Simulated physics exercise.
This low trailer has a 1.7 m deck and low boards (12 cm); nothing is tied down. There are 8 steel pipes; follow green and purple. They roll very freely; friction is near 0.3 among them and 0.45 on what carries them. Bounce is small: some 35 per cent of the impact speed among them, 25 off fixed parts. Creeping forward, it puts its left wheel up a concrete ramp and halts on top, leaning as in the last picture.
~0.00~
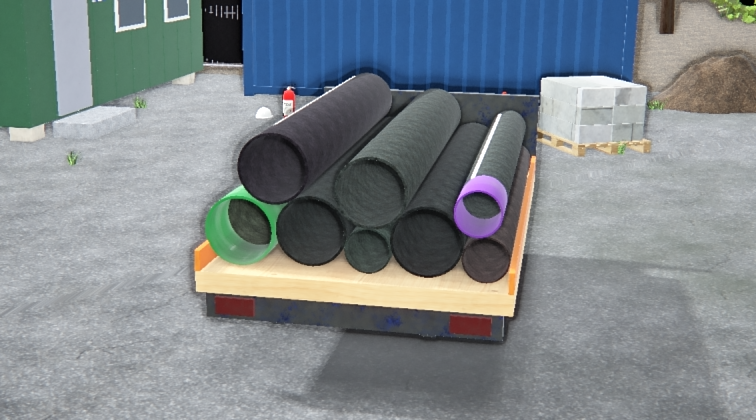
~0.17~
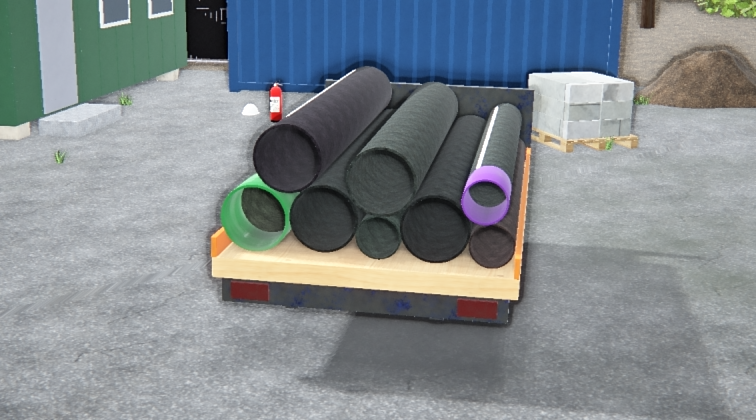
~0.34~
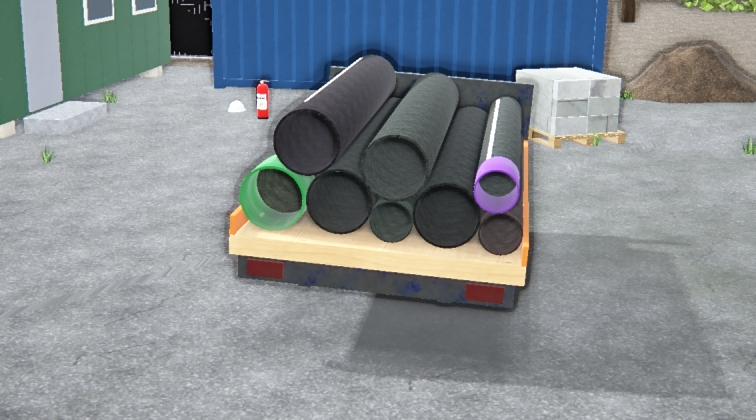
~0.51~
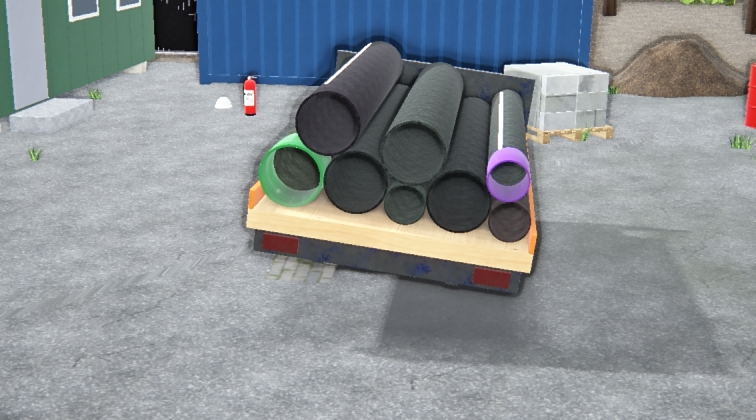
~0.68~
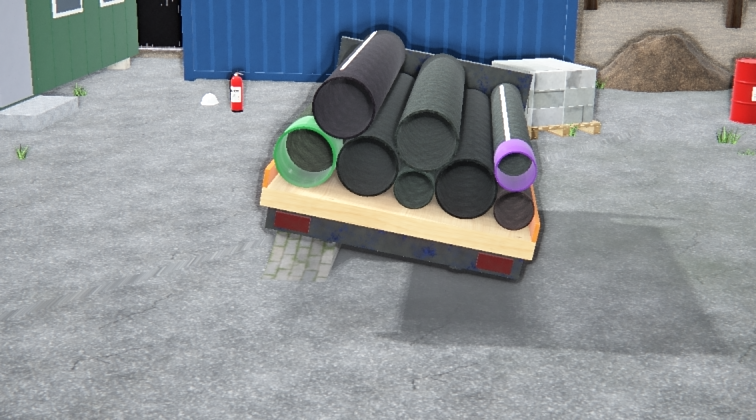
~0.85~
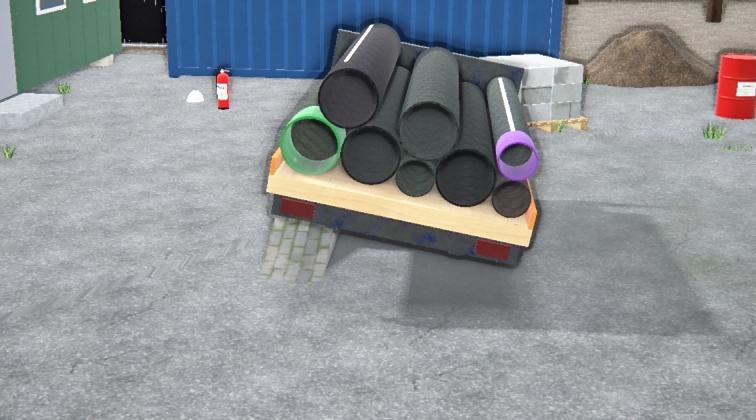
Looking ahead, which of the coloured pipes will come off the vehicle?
Green stays aboard, purple falls off.
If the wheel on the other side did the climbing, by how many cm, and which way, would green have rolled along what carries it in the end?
Some 0 cm leftwards.
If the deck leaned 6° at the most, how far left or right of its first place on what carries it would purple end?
Some 0 cm rightwards.
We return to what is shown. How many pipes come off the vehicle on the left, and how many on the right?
On the left 0, on the right 1.
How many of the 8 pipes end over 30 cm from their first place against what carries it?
In all, 1.
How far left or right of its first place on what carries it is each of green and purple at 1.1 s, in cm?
Green 0 left, purple 10 right.
By 1.1 s, green is on the deck, 20 cm from the left edge; purple is up on others, 10 cm from the right edge, rolling right; 0 gone from the deck.
By 1.2 s, purple is up on others, 5 cm from the right edge, rolling right; as before, green; 0 gone from the deck.
By 1.4 s, purple is dropping off the right side; as before, green; 1 gone from the deck.
Finally (4.2 s), green is on the deck, 20 cm from the left edge; purple is on the ground to the right; 1 gone from the deck.
